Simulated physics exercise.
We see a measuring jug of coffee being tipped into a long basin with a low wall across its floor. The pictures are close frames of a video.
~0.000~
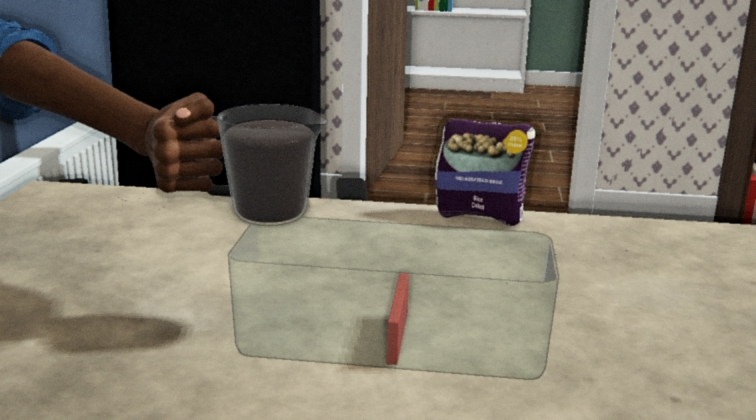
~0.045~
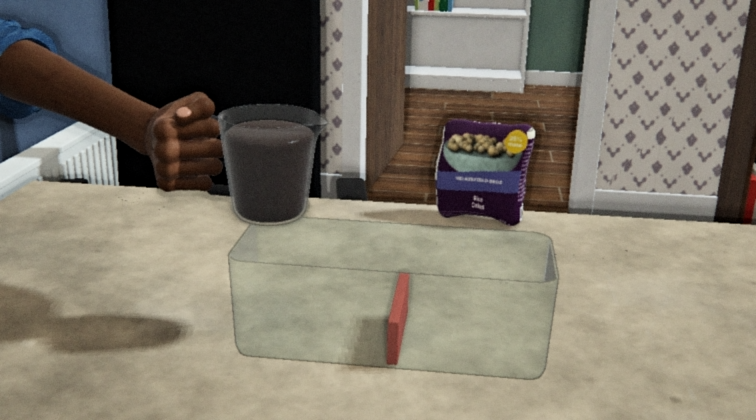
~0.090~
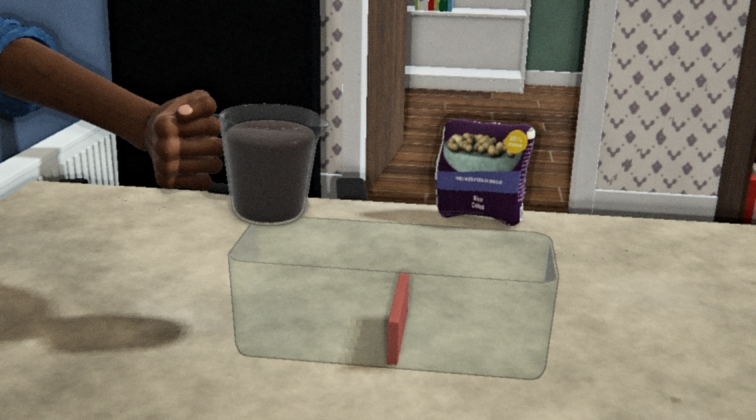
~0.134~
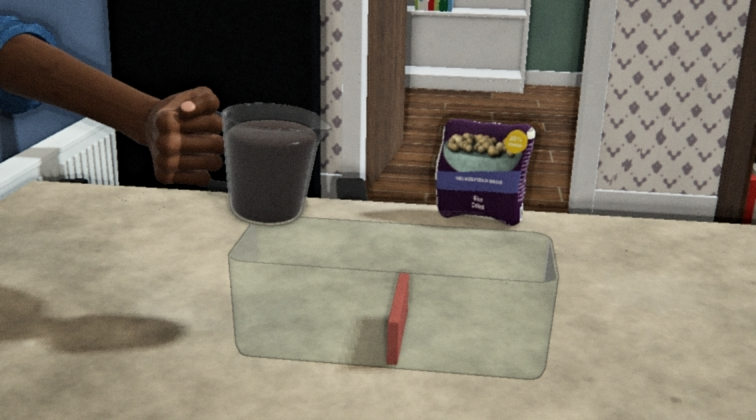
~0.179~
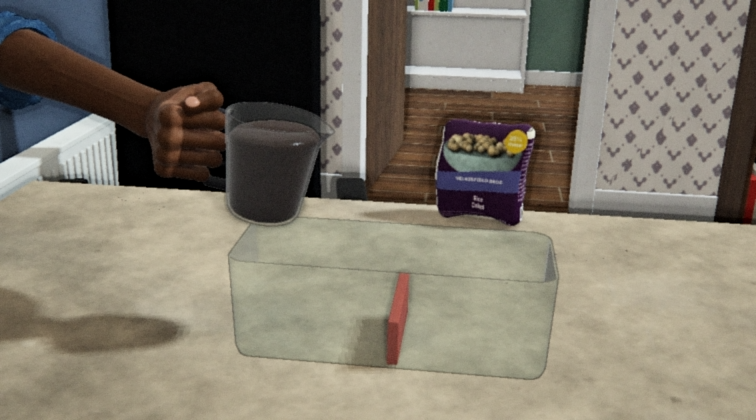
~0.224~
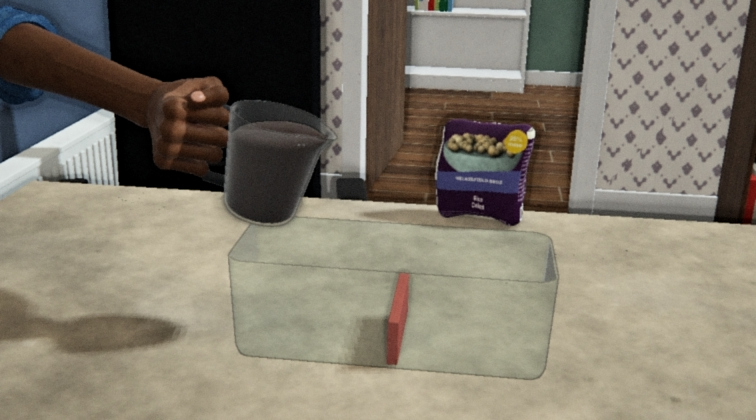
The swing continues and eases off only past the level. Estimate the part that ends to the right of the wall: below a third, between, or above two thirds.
It comes to under a third.
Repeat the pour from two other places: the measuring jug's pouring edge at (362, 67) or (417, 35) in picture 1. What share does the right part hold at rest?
The first gives 95 %, the second 95 %.
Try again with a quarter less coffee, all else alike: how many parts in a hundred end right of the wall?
It comes to 0 per cent or so.
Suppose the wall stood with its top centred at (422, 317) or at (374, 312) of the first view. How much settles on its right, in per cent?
In turn 10 and 70 in a hundred.
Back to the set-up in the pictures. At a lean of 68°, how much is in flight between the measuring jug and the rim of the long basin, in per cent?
About 15 per cent.
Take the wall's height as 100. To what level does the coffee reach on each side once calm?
Some 40 per cent left and 0 right.
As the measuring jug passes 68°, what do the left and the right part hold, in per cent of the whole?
Left: 10 %. Right: 0 %.
A moment on, the measuring jug is tipped part way and 75 per cent is still to pour, 9 is left of the wall and 0 right of it.
Next, the measuring jug is tipped on its side and 28 per cent is still to pour, 55 is left of the wall and 6 right of it.
Then the measuring jug is tipped on its side and 5 per cent is still to pour, 86 is left of the wall and 6 right of it.
Later the measuring jug is tipped on its side and 1 per cent is still to pour, 92 is left of the wall and 7 right of it.
At rest 93 per cent lies left of the wall, 7 right of it and 1 outside.
